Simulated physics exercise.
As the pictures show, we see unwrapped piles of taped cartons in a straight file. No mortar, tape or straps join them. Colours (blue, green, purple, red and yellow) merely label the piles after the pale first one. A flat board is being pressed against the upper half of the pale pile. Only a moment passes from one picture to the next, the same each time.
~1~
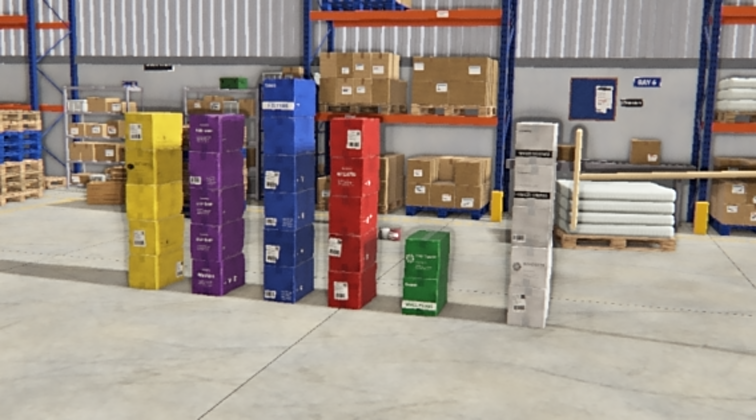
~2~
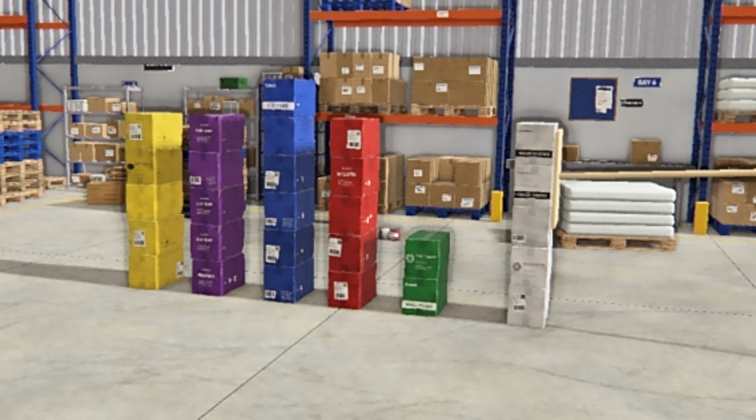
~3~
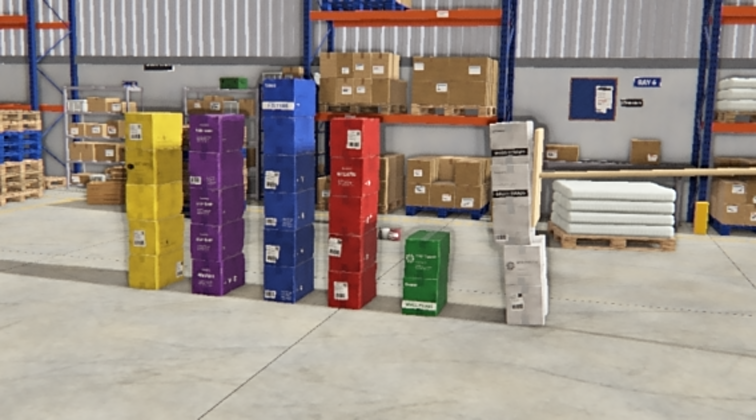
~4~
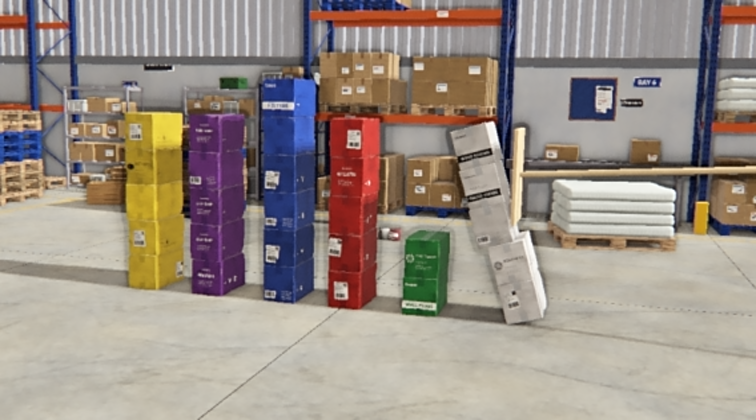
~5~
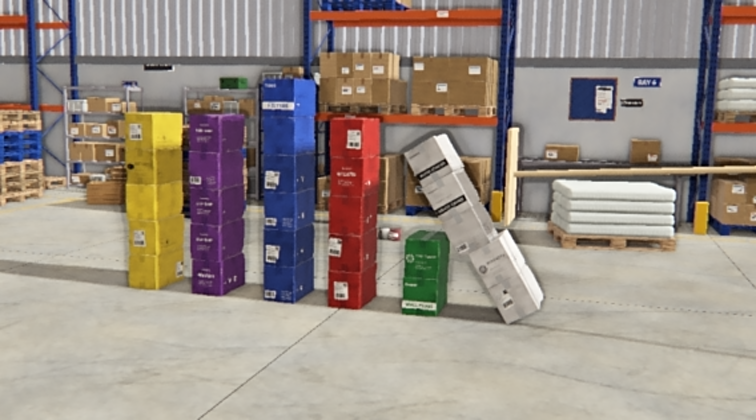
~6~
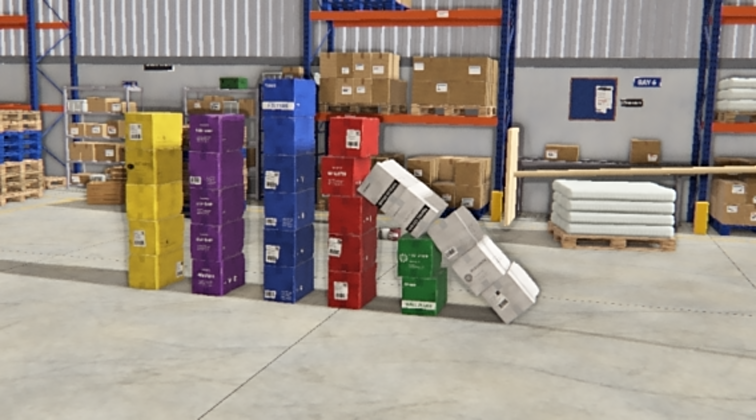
A pale stack of boxes, pushed by a board, leans left over the green stack.
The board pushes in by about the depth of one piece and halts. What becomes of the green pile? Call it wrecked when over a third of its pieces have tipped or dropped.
The green pile survives.
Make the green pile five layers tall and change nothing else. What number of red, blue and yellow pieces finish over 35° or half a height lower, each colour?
Pile by pile, red 5, blue 6, yellow 5.
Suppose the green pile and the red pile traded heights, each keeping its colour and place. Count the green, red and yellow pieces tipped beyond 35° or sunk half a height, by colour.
Green 5, red 2, yellow 5.
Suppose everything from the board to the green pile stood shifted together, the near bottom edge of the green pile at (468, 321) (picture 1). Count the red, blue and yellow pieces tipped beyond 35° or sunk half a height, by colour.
Pile by pile, red 0, blue 0, yellow 0.
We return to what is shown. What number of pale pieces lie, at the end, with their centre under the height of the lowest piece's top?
The count is 3.
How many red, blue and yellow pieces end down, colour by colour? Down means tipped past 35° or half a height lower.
Pile by pile, red 0, blue 0, yellow 0.
Soon, 5 of the pale pile down; none of the 2 green cartons down (0 of 23 in all colours); top green carton displaced a little; top red carton tipped clearly.
A while on, 5 of the pale pile down; none of the 2 green cartons down (0 of 23 in all colours); top green carton displaced a little; top red carton tipped a little.
Finally, 5 of the pale pile down; none of the 2 green cartons down (0 of 23 in all colours); top green carton displaced a little; top red carton displaced a little. Seen by the last camera, middles, top green carton near (421, 253), top red carton near (350, 137).
